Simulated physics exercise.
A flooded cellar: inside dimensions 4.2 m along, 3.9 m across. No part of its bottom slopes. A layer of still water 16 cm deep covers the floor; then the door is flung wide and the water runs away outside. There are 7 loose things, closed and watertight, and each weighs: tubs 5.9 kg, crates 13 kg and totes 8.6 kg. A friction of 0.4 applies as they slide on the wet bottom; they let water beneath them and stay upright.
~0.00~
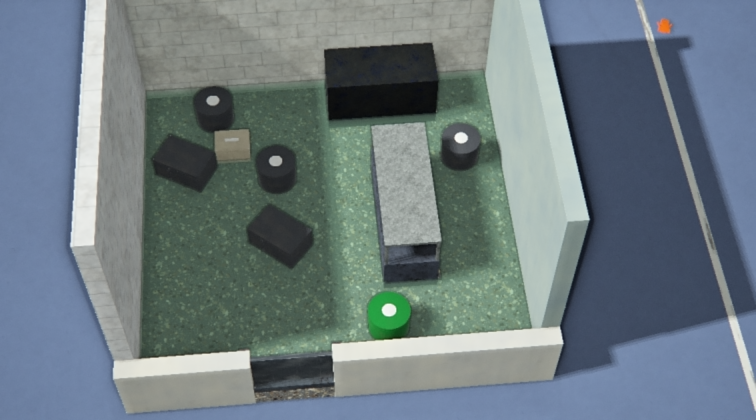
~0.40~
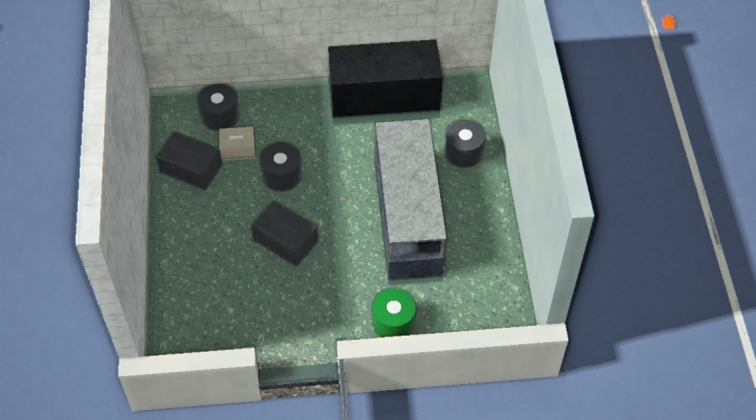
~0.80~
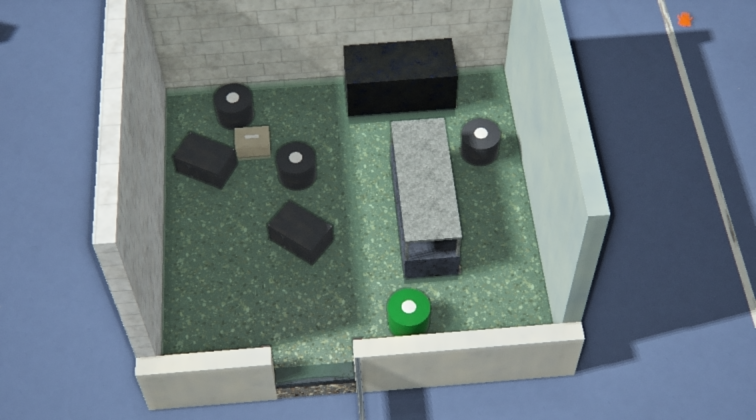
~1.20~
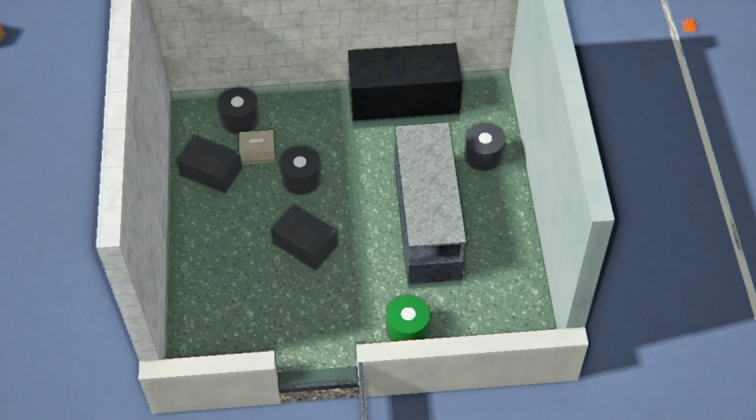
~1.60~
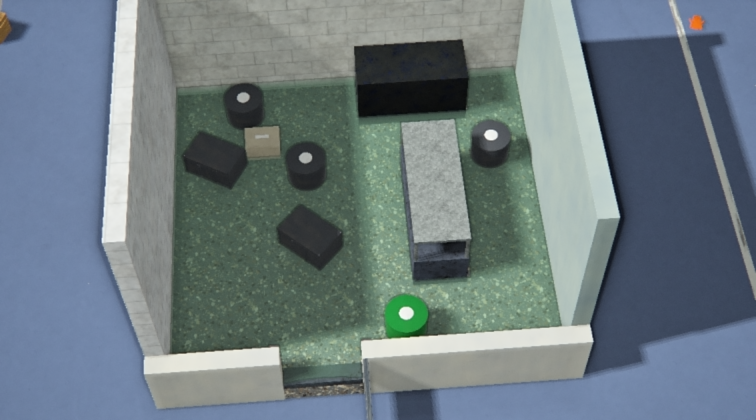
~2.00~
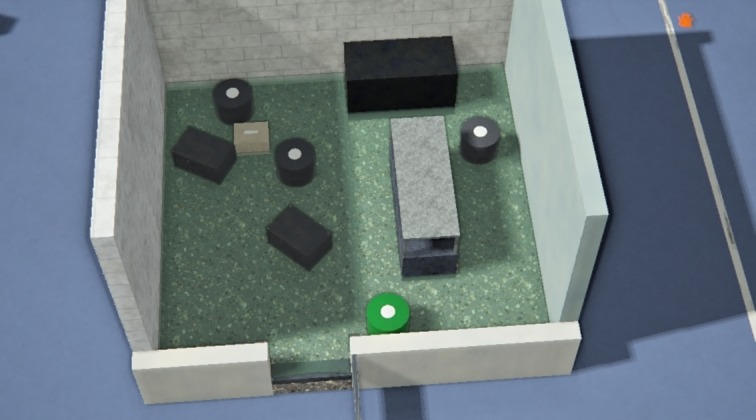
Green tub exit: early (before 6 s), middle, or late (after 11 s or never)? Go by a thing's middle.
Early.
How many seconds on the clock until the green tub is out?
Exit time: About 5.0 s.
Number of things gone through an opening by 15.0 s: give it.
Tally: 2.
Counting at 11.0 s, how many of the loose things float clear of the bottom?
At that moment it comes to 5.
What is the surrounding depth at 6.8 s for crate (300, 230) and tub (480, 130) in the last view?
Depths: Near 13 cm, then near 12 cm.
After 3.0 s the green tub is near (370, 317), 0.4 m from its start, afloat; 0 of 7 are out; 7 afloat.
After 6.8 s the green tub has gone out (at 4.8 s); 1 of 7 are out; 6 afloat.
After 11.0 s the green tub has gone out (at 4.8 s); 2 of 7 are out; 5 afloat.
After 15.0 s the green tub has gone out (at 4.8 s); 2 of 7 are out; 5 afloat.
